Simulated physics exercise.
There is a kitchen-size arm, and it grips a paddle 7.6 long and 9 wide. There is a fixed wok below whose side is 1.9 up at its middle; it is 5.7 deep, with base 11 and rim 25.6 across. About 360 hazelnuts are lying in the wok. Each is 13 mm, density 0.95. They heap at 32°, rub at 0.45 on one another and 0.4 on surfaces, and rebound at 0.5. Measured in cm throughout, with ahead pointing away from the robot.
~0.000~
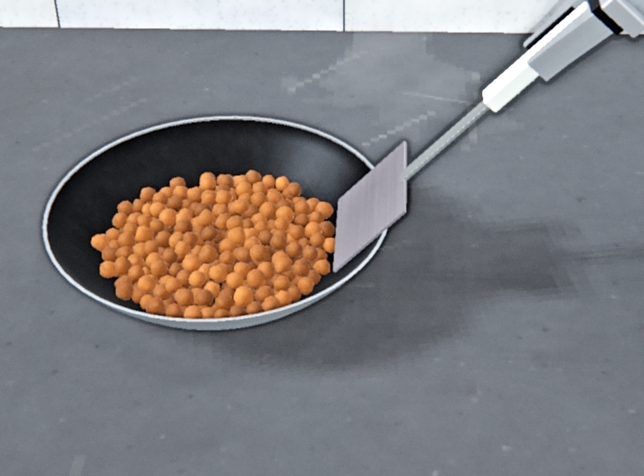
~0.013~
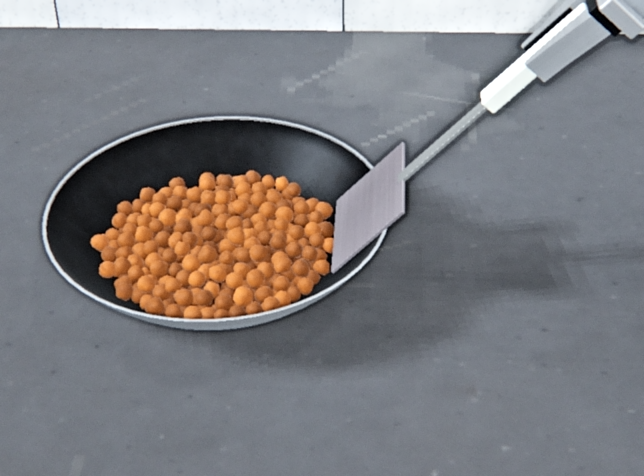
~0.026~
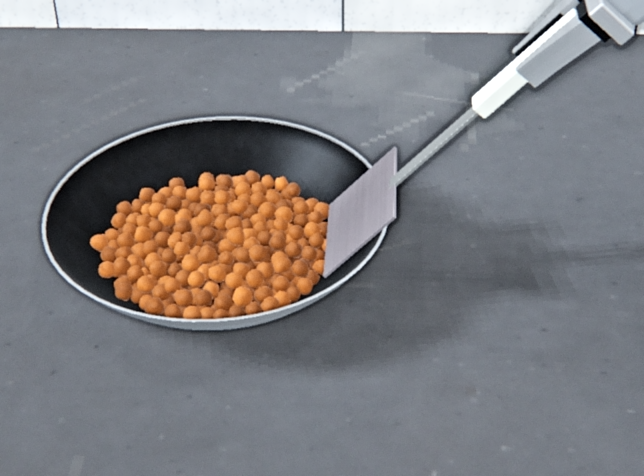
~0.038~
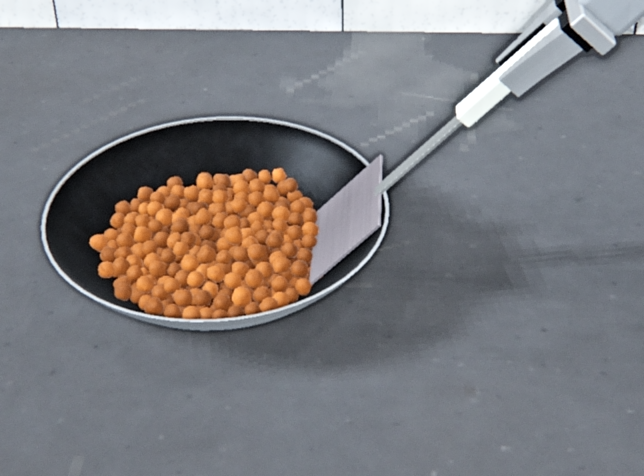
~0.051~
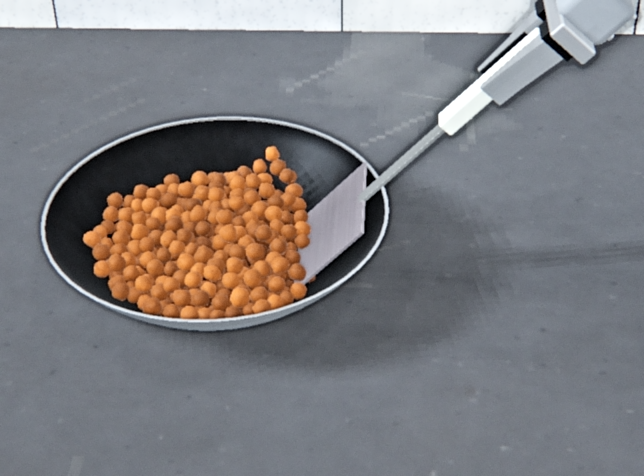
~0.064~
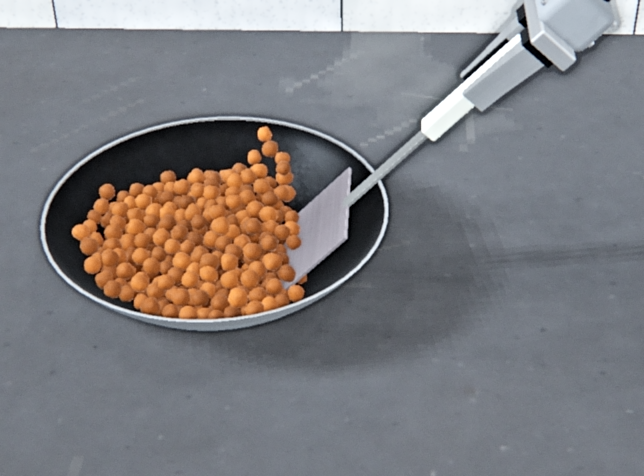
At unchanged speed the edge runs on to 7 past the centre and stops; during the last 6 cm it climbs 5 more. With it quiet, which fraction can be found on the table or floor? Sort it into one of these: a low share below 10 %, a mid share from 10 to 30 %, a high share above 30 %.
A high share, above 30 %.
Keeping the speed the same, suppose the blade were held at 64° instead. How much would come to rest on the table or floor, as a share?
In that case around 35 per cent.
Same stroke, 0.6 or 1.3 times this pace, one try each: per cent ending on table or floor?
Some 20 per cent, then some 45 per cent, on the table or floor.
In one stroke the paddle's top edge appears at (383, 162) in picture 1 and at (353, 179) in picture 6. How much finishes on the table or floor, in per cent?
I'd put it at roughly 20 per cent.
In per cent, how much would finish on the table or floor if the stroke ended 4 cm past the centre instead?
Then the share is near 10 in a hundred.
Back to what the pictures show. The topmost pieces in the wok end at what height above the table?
Height at rest: Roughly 5.5 cm.
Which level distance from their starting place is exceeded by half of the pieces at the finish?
I'd put it at close to 7 centimetres.
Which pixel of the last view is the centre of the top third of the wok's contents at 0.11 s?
Around (157, 222).
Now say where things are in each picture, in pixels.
In the first picture, paddle top edge at (405, 175), sloping 48°; upper third of the load around (223, 237), from x 100 to 330, top at y 180; 365 in the wok.
In the second picture, paddle top edge at (403, 176), sloping 48°; upper third of the load around (222, 237), from x 100 to 330, top at y 180.
In the third picture, paddle top edge at (395, 181), sloping 48°; upper third of the load around (222, 237), from x 100 to 330, top at y 180.
In the fourth picture, paddle top edge at (381, 189), sloping 48°; upper third of the load around (216, 236), from x 100 to 325, top at y 175.
In the fifth picture, paddle top edge at (364, 196), sloping 48°; upper third of the load around (213, 232), from x 95 to 315, top at y 155.
In the sixth picture, paddle top edge at (348, 202), sloping 48°; upper third of the load around (200, 228), from x 80 to 310, top at y 135; 365 in the wok.
After 0.11 s, sloping 48°, highest piece 8 above the table; 363 in the wok, 2 on the blade or in flight.
After 0.15 s, sloping 48°, highest piece 9 above the table; 360 in the wok, 5 on the blade or in flight.
After 0.37 s, sloping 48°, highest piece 17 above the table; 228 in the wok, 66 on the table or floor, 71 on the blade or in flight.
After 1.42 s, sloping 48°, highest piece 5 above the table; 228 in the wok, 137 on the table or floor.
At rest, 228 in the wok, 137 on the table or floor. That is 38 % on the table or floor.
